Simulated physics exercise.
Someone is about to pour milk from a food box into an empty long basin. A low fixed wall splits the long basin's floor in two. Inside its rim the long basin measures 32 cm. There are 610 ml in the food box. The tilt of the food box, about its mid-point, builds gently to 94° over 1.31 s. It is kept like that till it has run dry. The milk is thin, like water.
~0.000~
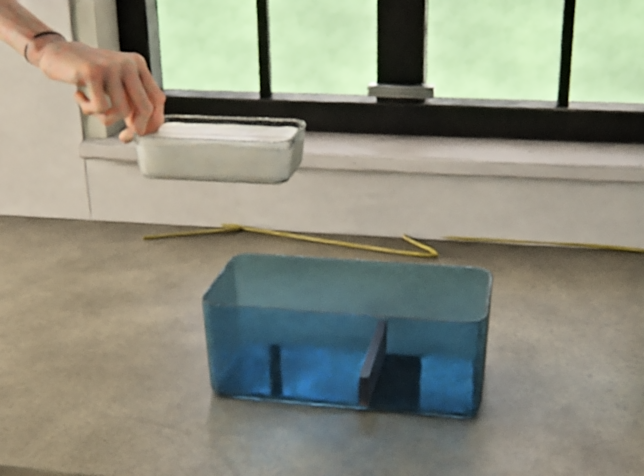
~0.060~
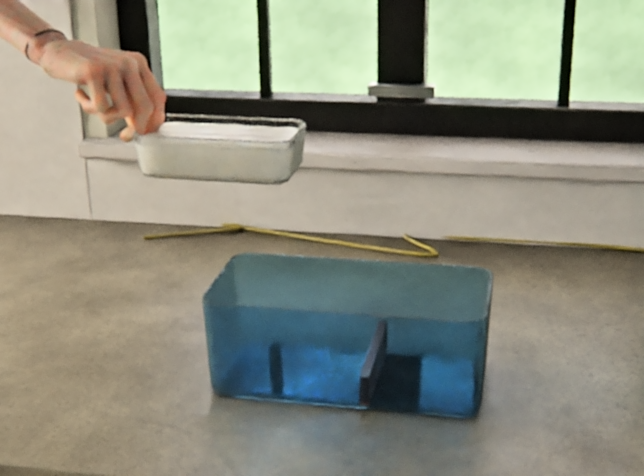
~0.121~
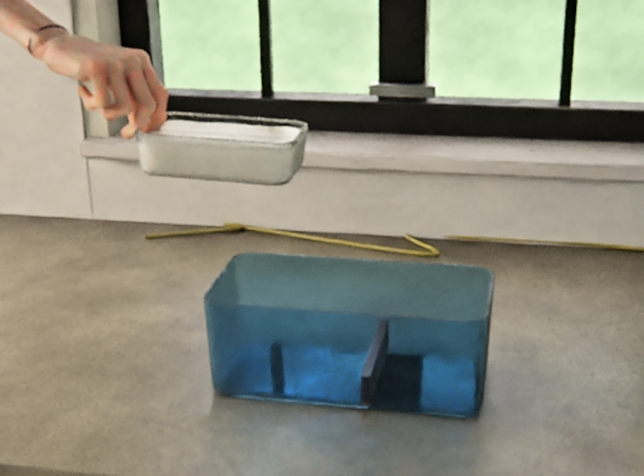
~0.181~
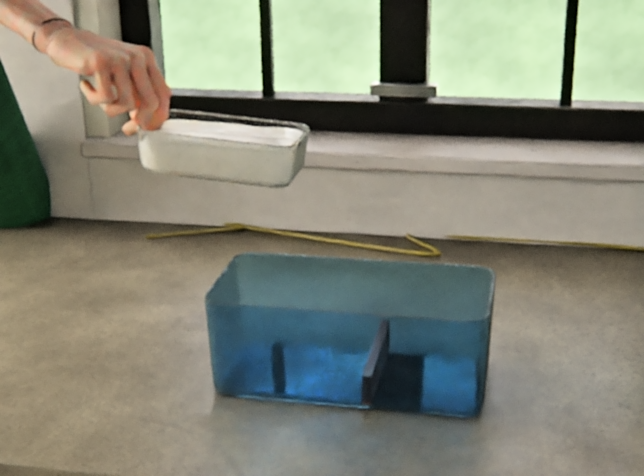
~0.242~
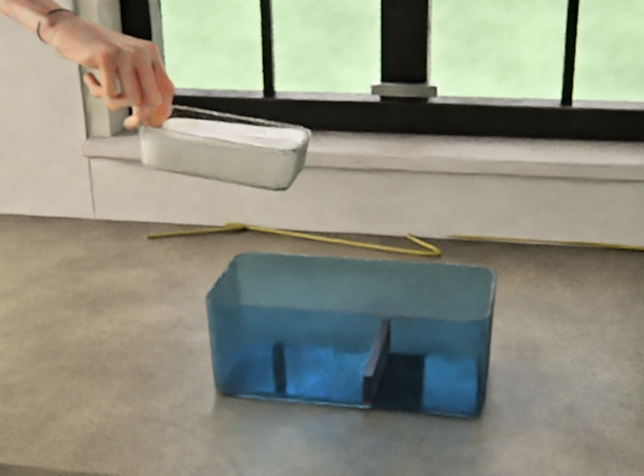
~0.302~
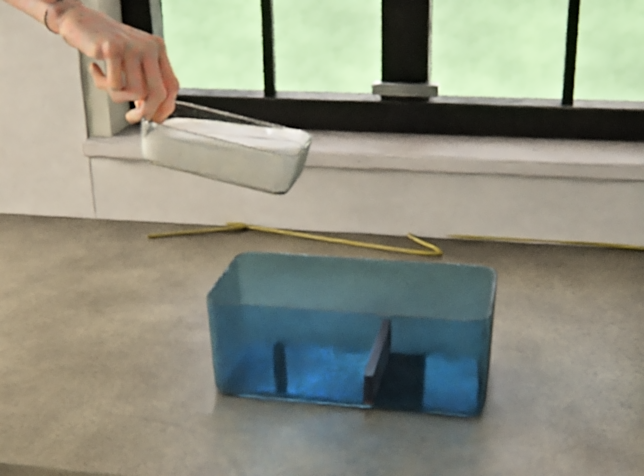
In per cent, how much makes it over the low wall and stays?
Roughly 46 per cent is past the wall.
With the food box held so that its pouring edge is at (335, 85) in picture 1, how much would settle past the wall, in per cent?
In that case some 70 per cent.
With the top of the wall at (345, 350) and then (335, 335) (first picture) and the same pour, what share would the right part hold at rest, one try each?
First 70, then 75 per cent.
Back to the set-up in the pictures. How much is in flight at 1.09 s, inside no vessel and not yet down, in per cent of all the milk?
Near 4 in a hundred.
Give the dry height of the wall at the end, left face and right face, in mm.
Some 26 mm on the left and 22 mm on the right.
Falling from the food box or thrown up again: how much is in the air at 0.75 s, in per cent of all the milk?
Near 44 in a hundred.
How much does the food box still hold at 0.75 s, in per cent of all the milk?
About 20 per cent.
By 0.75 s the tilt is 58° and 20 per cent is still to pour, 14 is left of the wall and 21 right of it.
By 1.09 s the tilt is 87° and 5 per cent is still to pour, 41 is left of the wall and 45 right of it.
By 1.43 s the tilt is 94° and 0 per cent is still to pour, 48 is left of the wall and 46 right of it.
By 1.81 s the tilt is 94° and 0 per cent is still to pour, 49 is left of the wall and 46 right of it.
At rest 49 per cent lies left of the wall, 46 right of it and 5 outside.
